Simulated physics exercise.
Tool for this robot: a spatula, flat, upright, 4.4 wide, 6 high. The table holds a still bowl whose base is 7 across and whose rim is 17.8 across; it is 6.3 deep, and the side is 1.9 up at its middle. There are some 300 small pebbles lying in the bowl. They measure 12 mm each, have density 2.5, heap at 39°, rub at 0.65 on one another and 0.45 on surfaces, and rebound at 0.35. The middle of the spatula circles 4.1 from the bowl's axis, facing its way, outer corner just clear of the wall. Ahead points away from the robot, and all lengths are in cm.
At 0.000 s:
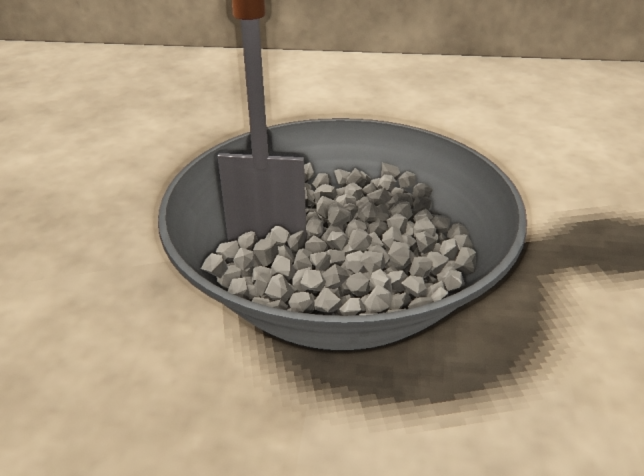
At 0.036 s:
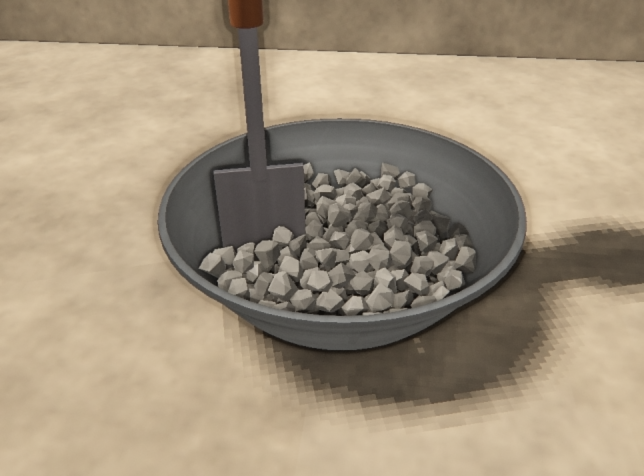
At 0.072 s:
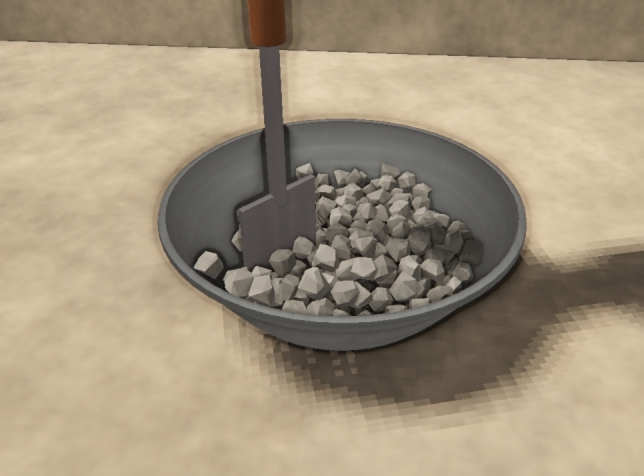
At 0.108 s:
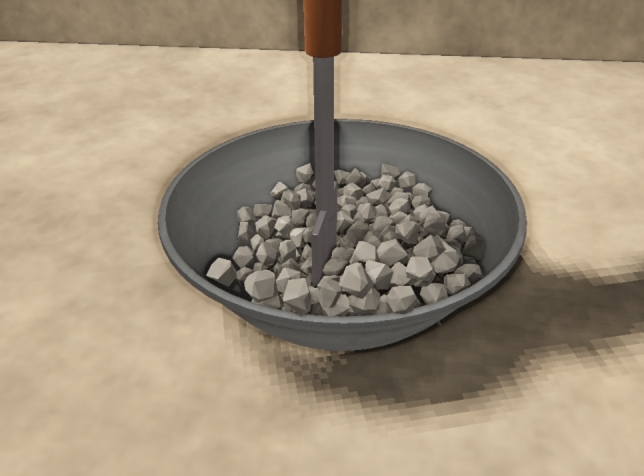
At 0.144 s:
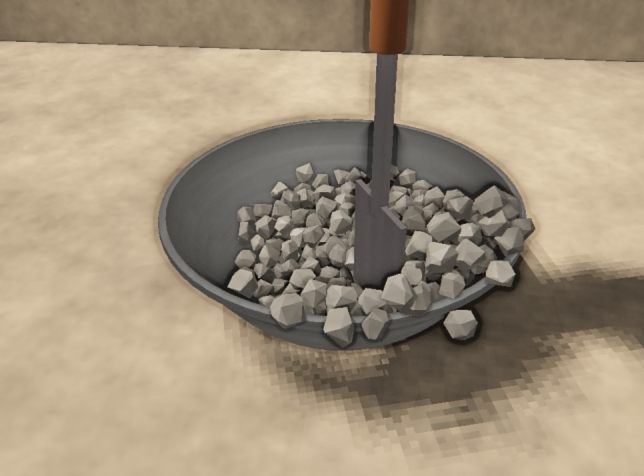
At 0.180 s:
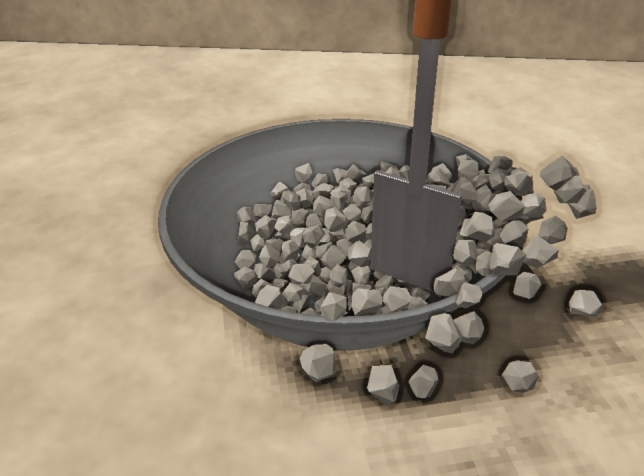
On a table, a spatula sweeps through pebbles in a bowl, pushing some over the right rim.
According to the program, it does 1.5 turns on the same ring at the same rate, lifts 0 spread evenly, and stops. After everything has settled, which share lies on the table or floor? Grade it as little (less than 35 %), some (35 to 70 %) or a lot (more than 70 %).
Grade: Some, 35 to 70 %.
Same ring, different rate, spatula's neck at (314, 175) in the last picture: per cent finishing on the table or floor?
Close to 25 in a hundred.
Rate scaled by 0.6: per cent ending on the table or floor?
Some 35 in a hundred.
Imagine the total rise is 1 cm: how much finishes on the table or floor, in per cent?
I'd put it at about 40 per cent.
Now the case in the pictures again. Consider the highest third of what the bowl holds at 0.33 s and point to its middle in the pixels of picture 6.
I'd point to somewhere close to (260, 156).
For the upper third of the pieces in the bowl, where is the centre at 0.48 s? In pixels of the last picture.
I'd point to about (343, 293).
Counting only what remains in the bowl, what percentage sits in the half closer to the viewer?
Around 40 per cent of what the bowl keeps.
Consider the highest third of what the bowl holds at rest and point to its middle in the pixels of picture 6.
Roughly pixel (409, 213).
After 0.33 s, 301° round, highest piece 10 above the table; 227 in the bowl, 32 on the table or floor, 39 in flight or on the tool.
After 0.48 s, 88° round, highest piece 10 above the table; 183 in the bowl, 97 on the table or floor, 18 in flight or on the tool.
After 0.76 s, 180° round, highest piece 7 above the table; 156 in the bowl, 141 on the table or floor, 1 in flight or on the tool.
After 1.46 s, 180° round, highest piece 6 above the table; 156 in the bowl, 142 on the table or floor.
At rest, 156 in the bowl, 142 on the table or floor. That is 48 % on the table or floor.
